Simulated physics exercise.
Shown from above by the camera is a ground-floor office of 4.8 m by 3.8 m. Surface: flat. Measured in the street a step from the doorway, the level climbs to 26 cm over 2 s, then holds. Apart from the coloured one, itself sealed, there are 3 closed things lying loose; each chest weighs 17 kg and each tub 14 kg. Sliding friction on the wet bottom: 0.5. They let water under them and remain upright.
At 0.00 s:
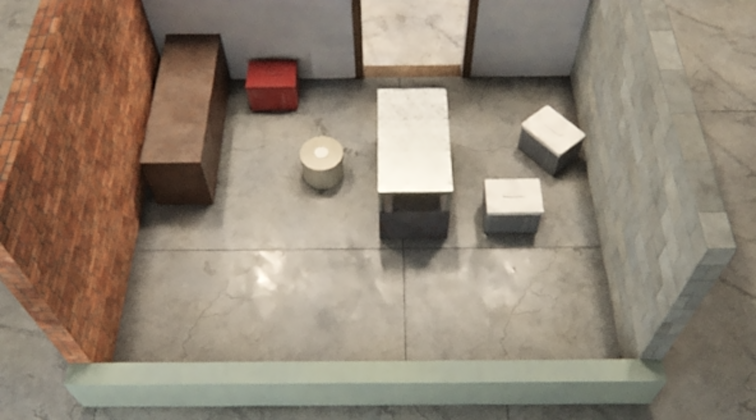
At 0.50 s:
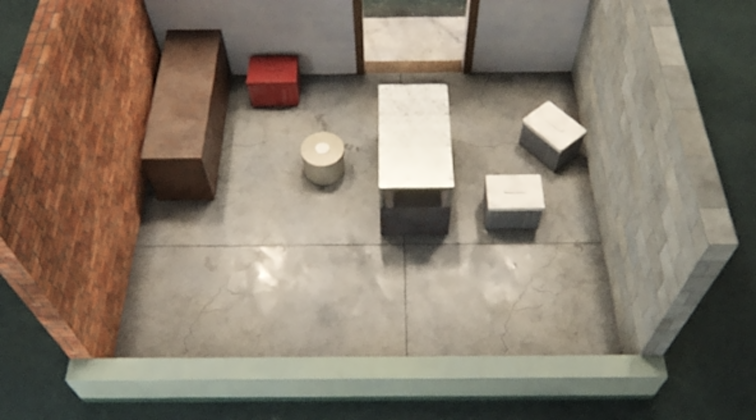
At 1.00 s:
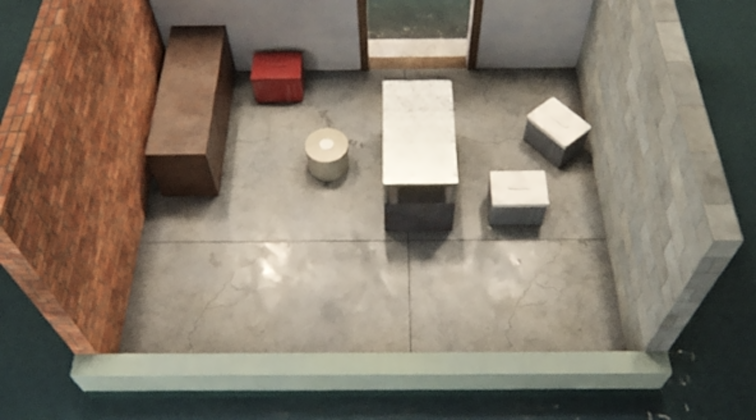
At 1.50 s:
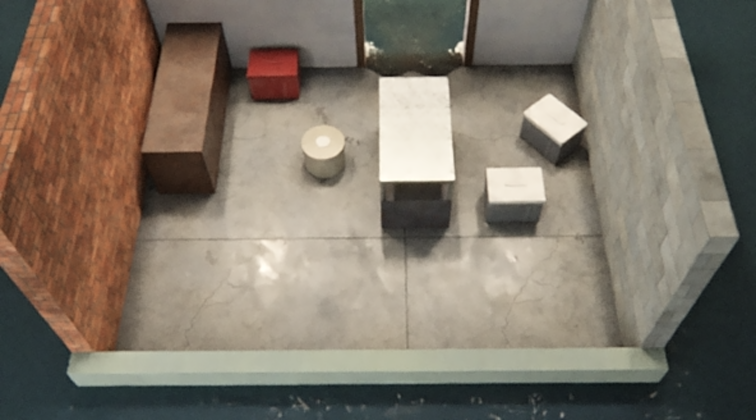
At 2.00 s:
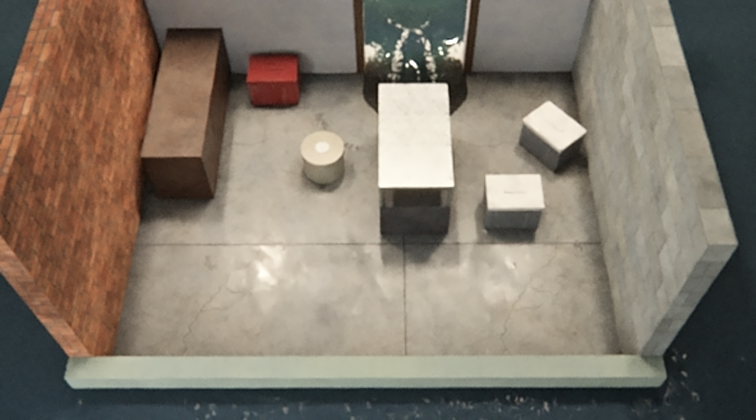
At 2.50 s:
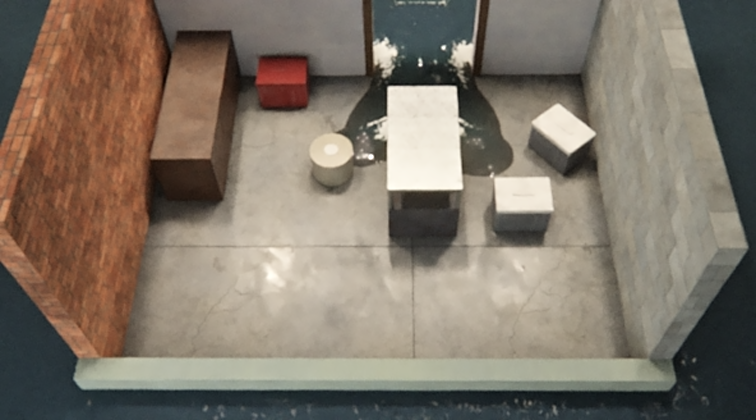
Dark water rose around the outside of a small room, then poured in through the back doorway and spread across the grey floor around the white table, while the red chest and other furniture stayed put.
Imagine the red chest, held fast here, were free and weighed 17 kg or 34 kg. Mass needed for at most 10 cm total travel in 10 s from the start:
Only the larger figure is plenty.
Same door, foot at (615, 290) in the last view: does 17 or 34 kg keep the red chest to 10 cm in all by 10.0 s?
Just the heavy one.
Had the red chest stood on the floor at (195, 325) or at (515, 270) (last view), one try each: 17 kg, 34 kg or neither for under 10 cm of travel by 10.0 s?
Heavier load only; heavier load only.
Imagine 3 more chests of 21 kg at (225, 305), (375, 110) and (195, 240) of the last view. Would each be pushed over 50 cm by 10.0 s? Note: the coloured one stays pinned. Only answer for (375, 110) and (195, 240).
Above the mark, then below the mark.
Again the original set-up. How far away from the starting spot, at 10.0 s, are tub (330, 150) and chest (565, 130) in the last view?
Shifts: 80 cm / 250 cm.
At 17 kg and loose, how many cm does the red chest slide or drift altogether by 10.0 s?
It would cover some 80 cm all told.
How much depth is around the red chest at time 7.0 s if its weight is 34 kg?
About 9 cm.
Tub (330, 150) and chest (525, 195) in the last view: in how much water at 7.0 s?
I'd put it at 6 cm and 6 cm respectively.
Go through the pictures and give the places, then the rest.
In the first frame, the red chest at (271, 74) rests on the ground; water covers 0.0 m2; 0 of 4 have shifted.
In the second frame, the red chest at (272, 69) rests on the ground; 0.0 m2 under water; 0 of 4 have shifted.
In the third frame, the red chest at (276, 65) rests on the ground; 0.0 m2 under water; 0 of 4 have shifted.
In the fourth frame, the red chest at (273, 62), on the bottom; 0.1 m2 under water; 0 of 4 have shifted.
In the fifth frame, the red chest at (273, 68), on the bottom; 0.8 m2 under water; 0 of 4 have shifted.
In the sixth frame, the red chest at (282, 70) rests on the ground; 1.8 m2 under water; 0 of 4 have shifted.
After 3.5 s the red chest would be 0 cm from its start with 17 kg and 0 cm from its start with 34 kg; 0 cm of water round it then.
After 4.5 s the red chest would be 0 cm from its start with 17 kg and 0 cm from its start with 34 kg; 5 cm of water round it then.
After 7.0 s the red chest would be 39 cm from its start with 17 kg and 0 cm from its start with 34 kg; 9 cm of water round it then.
After 10.0 s the red chest would be 58 cm from its start with 17 kg and 0 cm from its start with 34 kg; 11 cm of water round it then.
